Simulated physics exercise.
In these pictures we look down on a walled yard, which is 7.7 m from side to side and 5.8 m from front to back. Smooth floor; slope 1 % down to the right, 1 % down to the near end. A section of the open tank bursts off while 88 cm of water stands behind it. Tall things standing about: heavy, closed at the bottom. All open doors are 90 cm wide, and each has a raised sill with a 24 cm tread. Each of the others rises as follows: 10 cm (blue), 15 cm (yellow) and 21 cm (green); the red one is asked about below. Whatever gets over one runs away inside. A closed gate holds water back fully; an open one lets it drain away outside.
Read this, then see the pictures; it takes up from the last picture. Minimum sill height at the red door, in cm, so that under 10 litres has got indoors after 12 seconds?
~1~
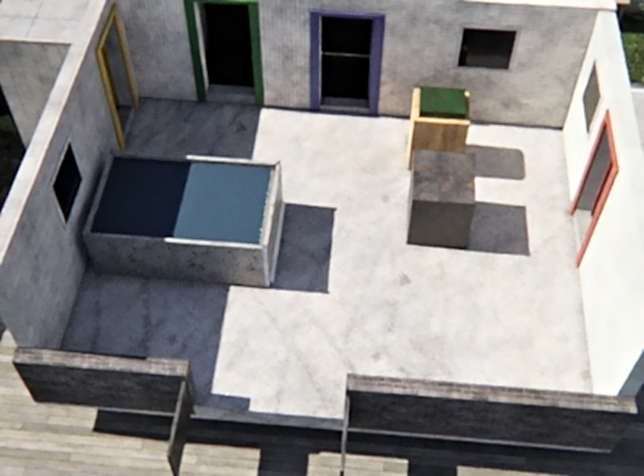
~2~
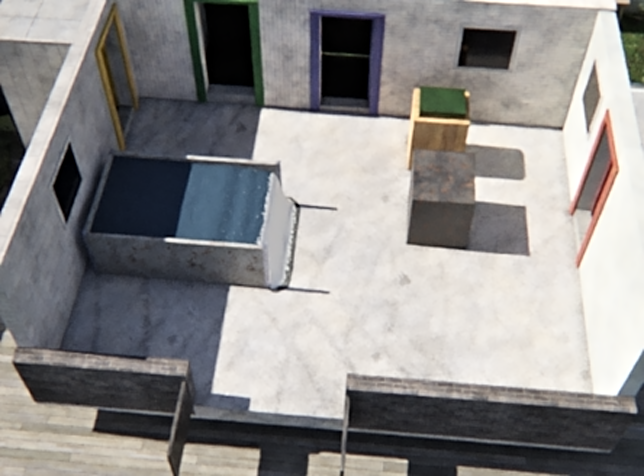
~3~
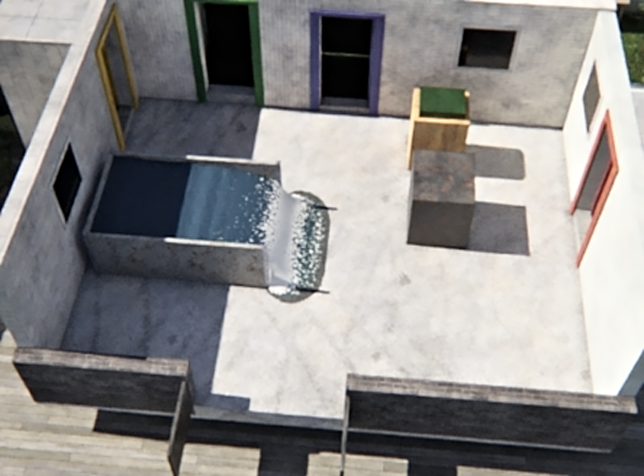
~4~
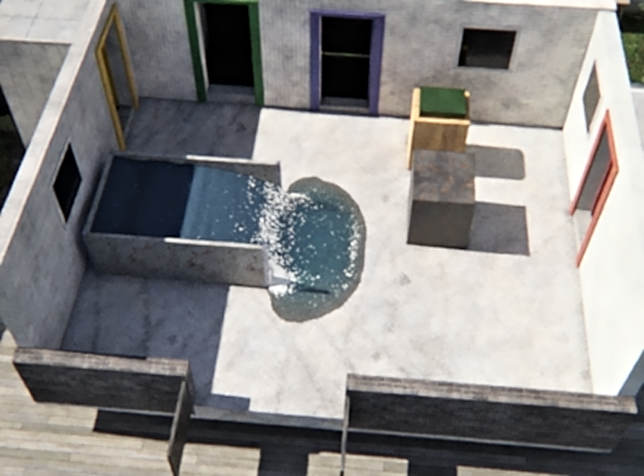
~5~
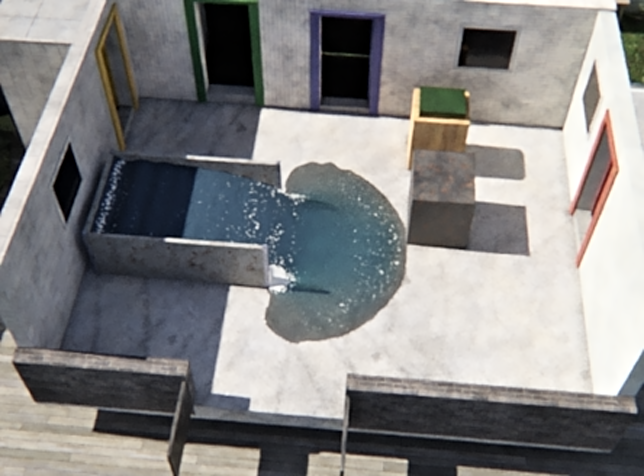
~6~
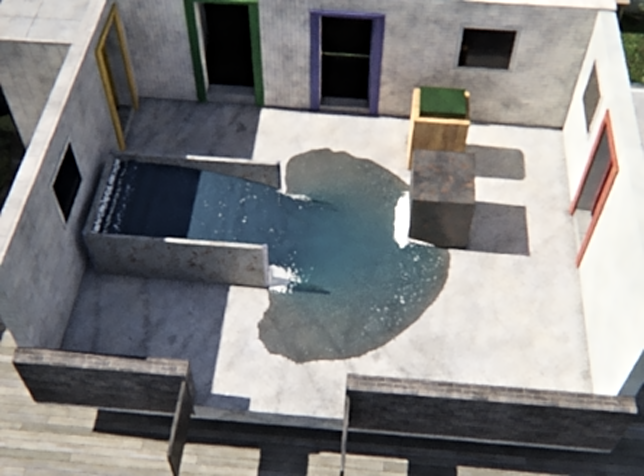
Approx. 17 cm.
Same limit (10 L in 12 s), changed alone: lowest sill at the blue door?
Blue door - some 18 centimetres.
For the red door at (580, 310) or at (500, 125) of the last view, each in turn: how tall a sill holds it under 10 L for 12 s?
Around 30 and 17 cm respectively.
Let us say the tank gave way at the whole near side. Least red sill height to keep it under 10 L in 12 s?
You'd want it roughly 5.0 centimetres tall.
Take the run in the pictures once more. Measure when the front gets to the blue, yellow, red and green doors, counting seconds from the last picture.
Times: Blue 1.0 s, yellow 3.2 s, red 0.8 s, green 2.4 s.
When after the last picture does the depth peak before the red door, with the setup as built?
Around 5.5 s.
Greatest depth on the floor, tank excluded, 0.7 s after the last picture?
Roughly 51 cm.
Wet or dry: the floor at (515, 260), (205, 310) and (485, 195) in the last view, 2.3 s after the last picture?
Status: Submerged / clear / submerged.
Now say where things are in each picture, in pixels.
In the first picture, still water, 88 cm deep, in the open tank at (186, 201); the red door at (591, 197) is dry.
In the second picture, the front is at (286, 280), 0.3 m from the gap at (272, 228); 0.4 m2 of floor is wet, 88 cm left at the back.
In the third picture, the gap is at (272, 231), the front 0.8 m out at (317, 280); the back of the open tank holds 88 cm.
In the fourth picture, the front is at (356, 277), 1.4 m from the gap at (272, 233); 3.0 m2 of floor is wet, 88 cm left at the back.
In the fifth picture, the front is at (399, 277), 2.0 m from the gap at (272, 233); 5.4 m2 of floor is wet, 81 cm left at the back.
In the sixth picture, water pours out at (272, 234) and has run 2.7 m, to (441, 280); about 7 cm deep outside, 73 cm at the back; 2.2 m in a straight line remain to the red door at (591, 197).
Then, 0.7 s after the last picture water covers 40 % of the floor, deepest (51 cm) near (400, 234); it has not reached the red door.
Then, 2.3 s after the last picture water covers 60 % of the floor, deepest (46 cm) near (509, 394); 18 cm at the red door, 0 litres in over its 18 cm sill.
Then, 11.3 s after the last picture water covers 100 % of the floor, deepest (15 cm) near (588, 424); 10 cm at the red door, 7 litres in over its 18 cm sill.
At the red door as built, the water peaked near 21 cm, 5.5 s after the last picture.
With a sill of 15.5 cm, 26 litres would have come in within the 12 s; with 21 cm, 1 litre. So under 10 litres takes about 17 cm.
